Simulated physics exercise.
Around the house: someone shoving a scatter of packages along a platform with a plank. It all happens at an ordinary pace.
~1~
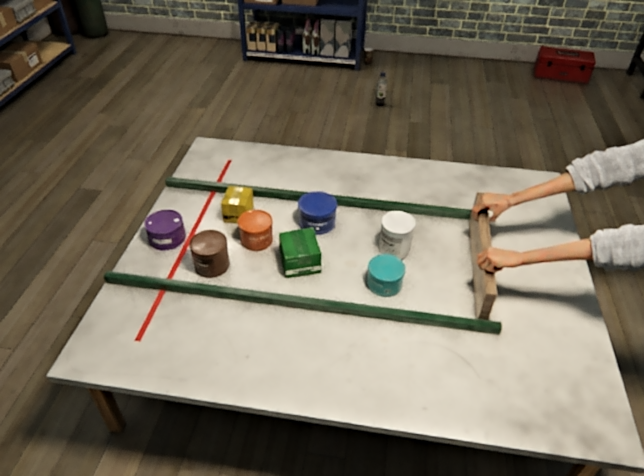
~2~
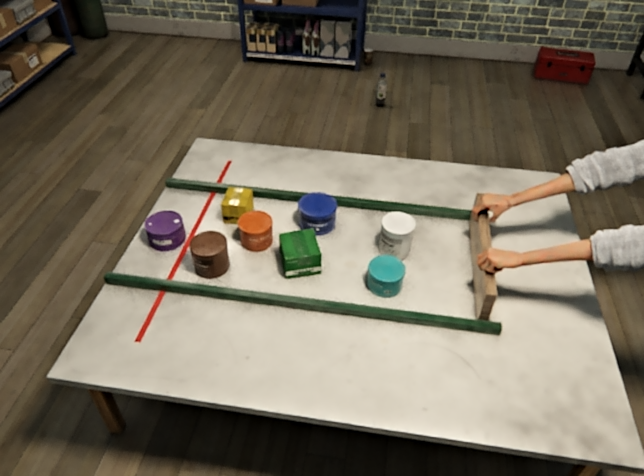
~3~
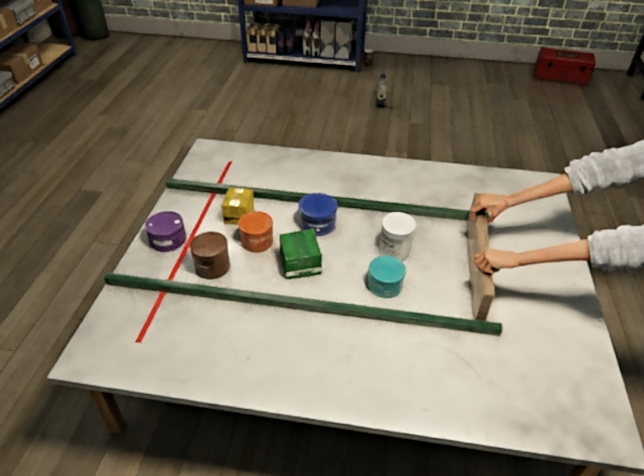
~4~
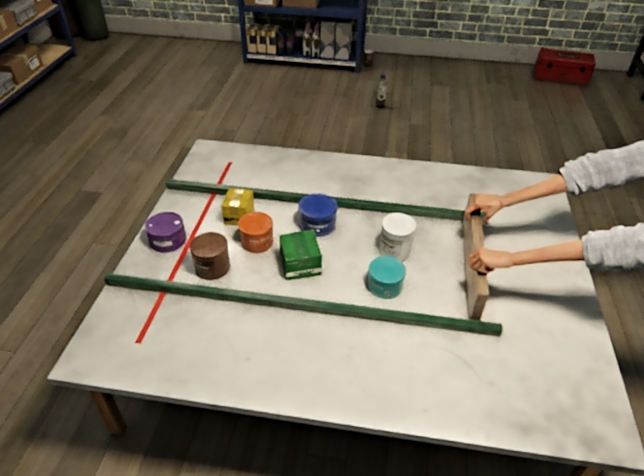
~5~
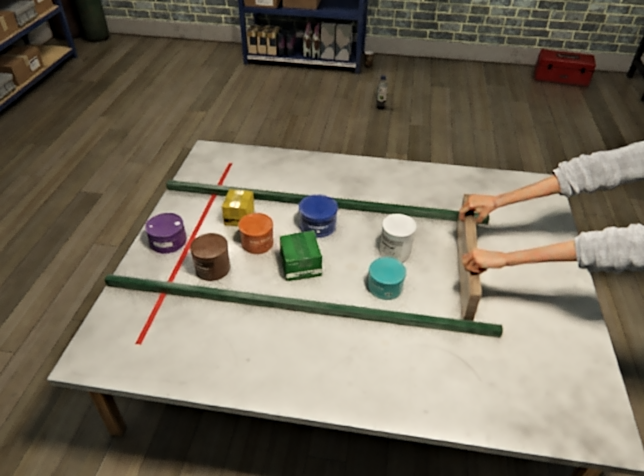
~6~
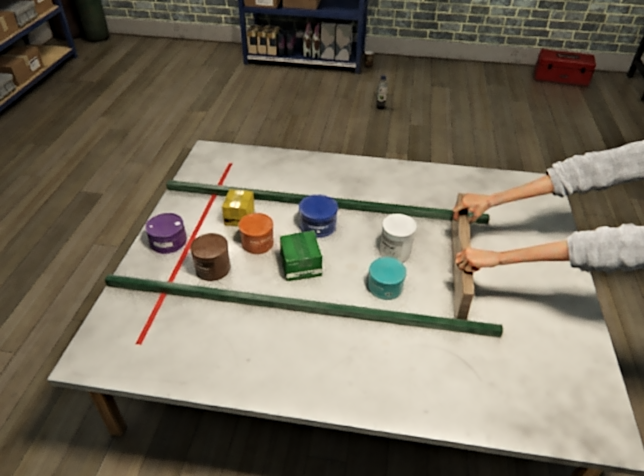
On a pale tabletop in a room with a wooden floor, colourful round containers and two boxes sit scattered between two green rails, near a red line. Two hands grip a wooden plank at the right and slide it slowly leftward a short way, while the containers and boxes stay in place.
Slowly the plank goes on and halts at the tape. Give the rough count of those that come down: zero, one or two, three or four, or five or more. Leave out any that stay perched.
The number that fall off is one or two.
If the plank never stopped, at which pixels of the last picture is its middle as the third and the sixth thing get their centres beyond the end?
About (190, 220), then (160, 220).
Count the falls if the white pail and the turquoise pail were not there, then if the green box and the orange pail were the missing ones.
Fallen: 0, and 0 in the other try.
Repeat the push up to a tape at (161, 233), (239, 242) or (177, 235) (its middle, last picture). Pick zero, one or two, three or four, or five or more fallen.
In that order: Five or over; none at all; 3 or 4.
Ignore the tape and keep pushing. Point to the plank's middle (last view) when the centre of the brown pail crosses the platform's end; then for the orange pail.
Its middle is around (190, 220) and around (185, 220).
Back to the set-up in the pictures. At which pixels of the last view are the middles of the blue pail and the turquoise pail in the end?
About (190, 195), and the other about (155, 264).
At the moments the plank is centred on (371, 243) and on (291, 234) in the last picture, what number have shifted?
2 and 5.
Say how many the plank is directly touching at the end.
It touches 3.
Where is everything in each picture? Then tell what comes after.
The first picture shows purple canister (166, 230); brown pail (210, 254); yellow box (238, 205); plank (481, 253); tape (192, 234).
The second picture shows brown pail (211, 255); turquoise pail (386, 277).
The third picture shows yellow box (238, 206); white pail (397, 237).
The fourth picture shows purple canister (166, 232); orange pail (257, 233).
The fifth picture shows brown pail (211, 257); green box (301, 256).
The sixth picture shows purple canister (167, 233); brown pail (211, 257); yellow box (239, 208); plank (461, 253); tape (193, 237).
A little later, none off yet; purple canister at rest near (167, 233); brown pail at rest near (211, 257); yellow box at rest near (239, 208).
Next, none off yet; purple canister at rest near (167, 233); brown pail shifted a little near (204, 258); yellow box moving near (238, 207).
When it is over, the number that fall off is one or two; down, purple canister.
